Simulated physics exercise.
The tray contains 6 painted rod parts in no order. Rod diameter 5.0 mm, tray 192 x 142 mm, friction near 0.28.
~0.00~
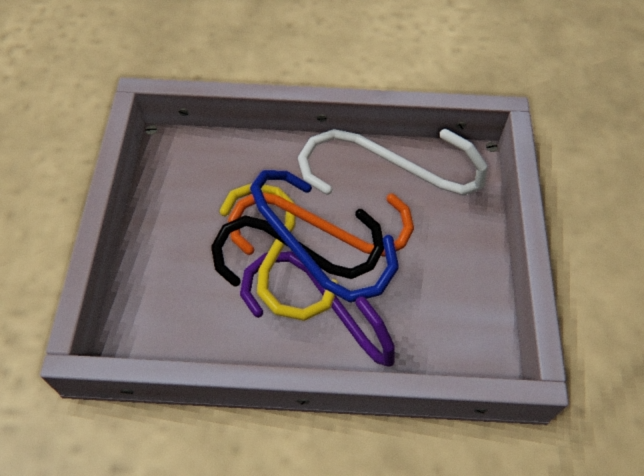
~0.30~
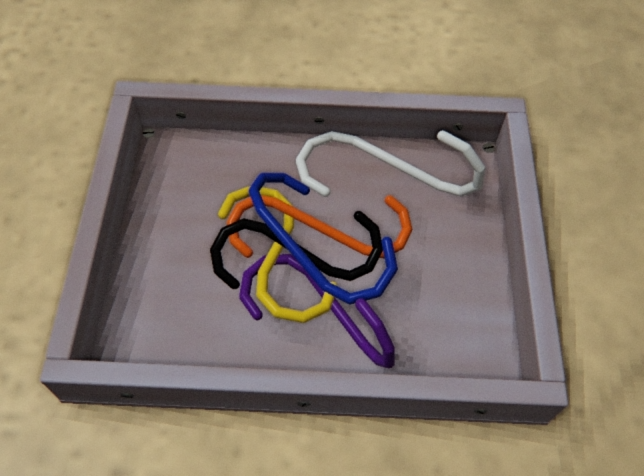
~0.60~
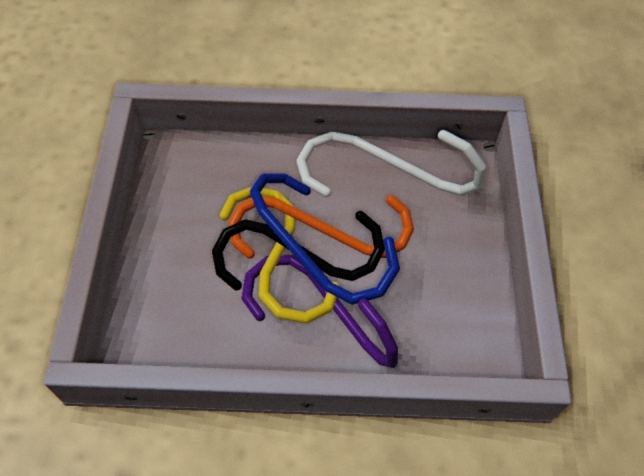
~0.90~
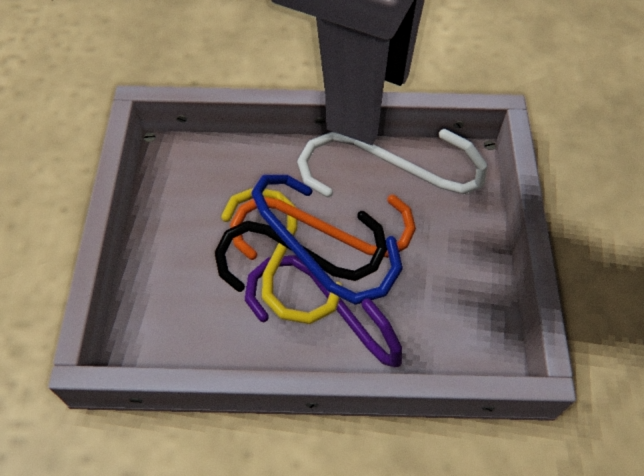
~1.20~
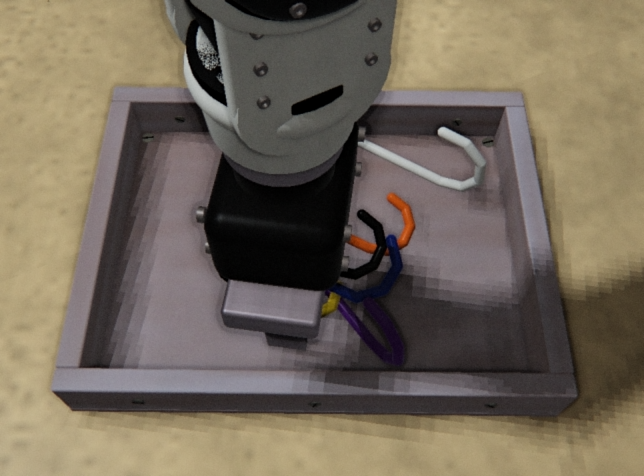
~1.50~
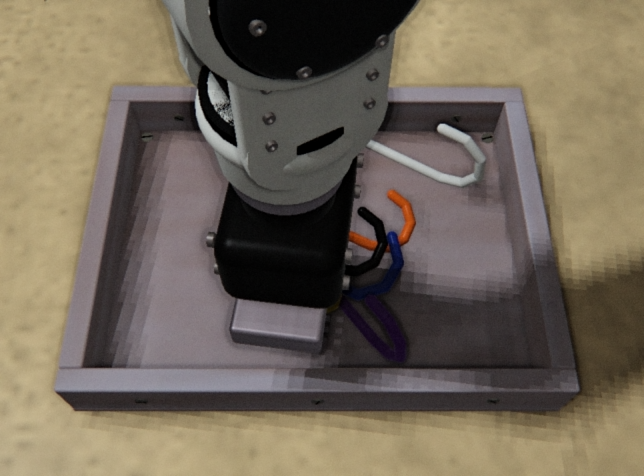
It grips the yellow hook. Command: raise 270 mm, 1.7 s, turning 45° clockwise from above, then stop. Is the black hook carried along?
The black hook comes up.
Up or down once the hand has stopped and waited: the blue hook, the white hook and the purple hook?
Blue hook hangs on, white hook stays behind, purple hook down.
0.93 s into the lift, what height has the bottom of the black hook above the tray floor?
About 90 mm.
After 2.01 s, lowest point more than 20 mm over the tray floor, yellow hook 58 mm.
After 2.43 s, lowest point more than 20 mm over the tray floor, yellow hook 159 mm, black hook 88 mm, orange hook 78 mm.
After 3.20 s, lowest point more than 20 mm over the tray floor, yellow hook 272 mm, black hook 201 mm, orange hook 192 mm, blue hook 126 mm.
End, hanging yellow hook 272 mm, black hook 201 mm, orange hook 192 mm, blue hook 125 mm; the other 2 are down.
